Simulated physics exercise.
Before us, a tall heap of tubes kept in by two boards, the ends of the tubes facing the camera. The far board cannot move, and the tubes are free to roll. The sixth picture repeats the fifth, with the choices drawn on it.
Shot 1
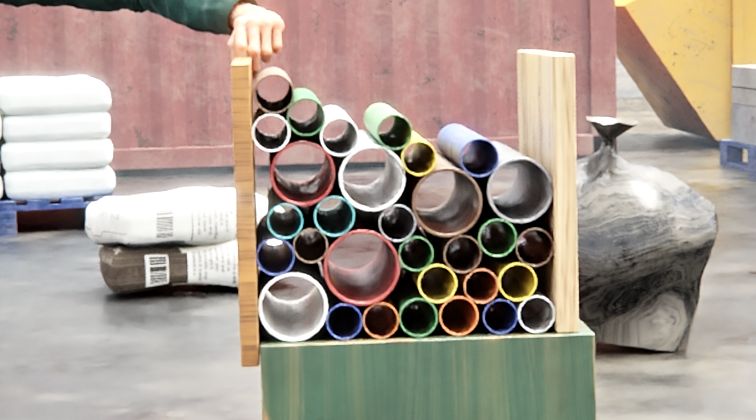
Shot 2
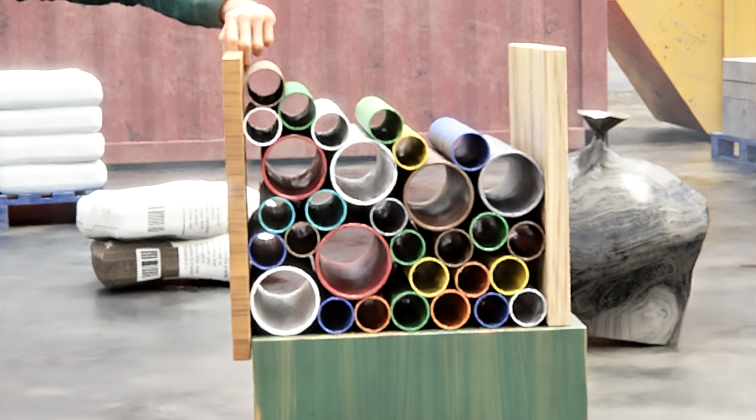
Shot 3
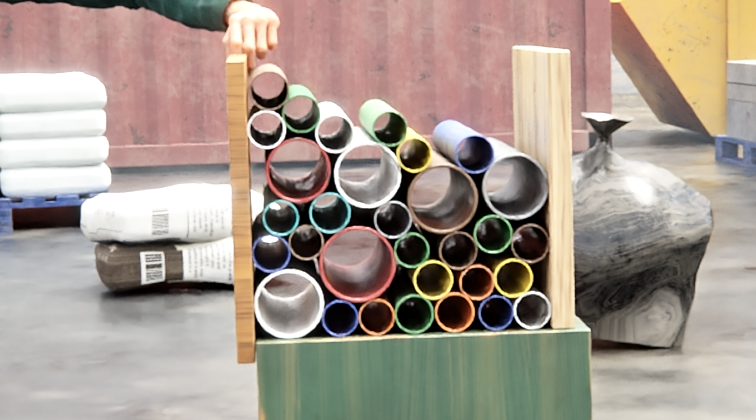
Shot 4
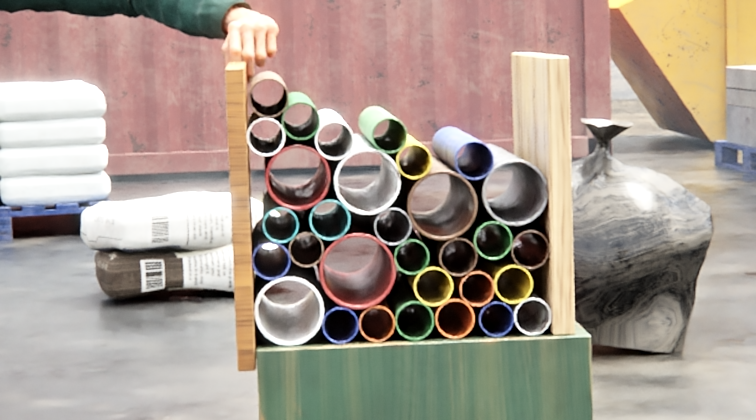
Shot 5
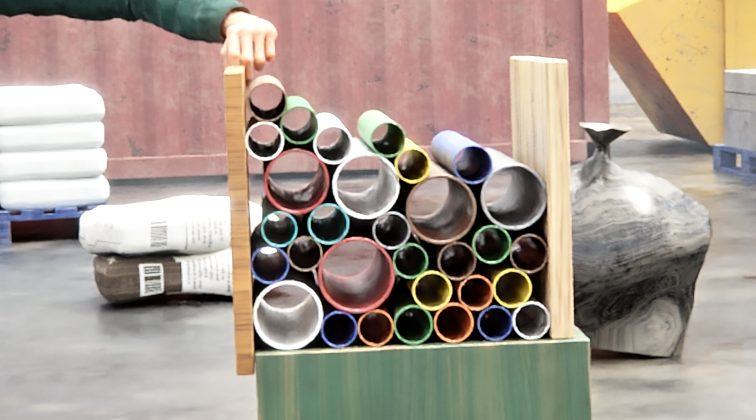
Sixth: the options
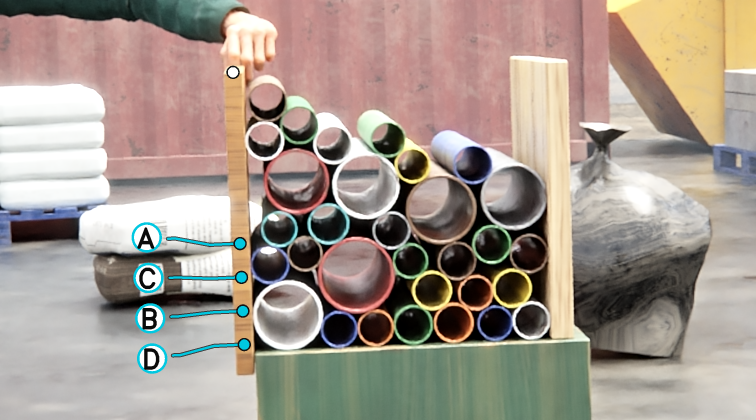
A hand rests on the left board while the stacked colourful tubes stay still.
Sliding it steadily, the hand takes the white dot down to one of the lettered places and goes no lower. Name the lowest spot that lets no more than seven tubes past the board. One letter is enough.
The last mark within the limit is C.
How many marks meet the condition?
Two of them.
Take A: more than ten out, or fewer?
At A, fewer than ten.
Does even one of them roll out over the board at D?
Yes, at D.
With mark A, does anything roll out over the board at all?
Yes, at A.
On the marked copy, A at (240, 244); B at (243, 311); C at (241, 278); D at (244, 345); the white dot at (233, 72).
Taking C. A third of the way, top of the board (246, 160).
Two thirds of the way, top of the board (250, 257).
When it is over, top of the board (251, 276), two out over the board.
As for the rest, A one out over the board; B eight out over the board; D more than seven out over the board.
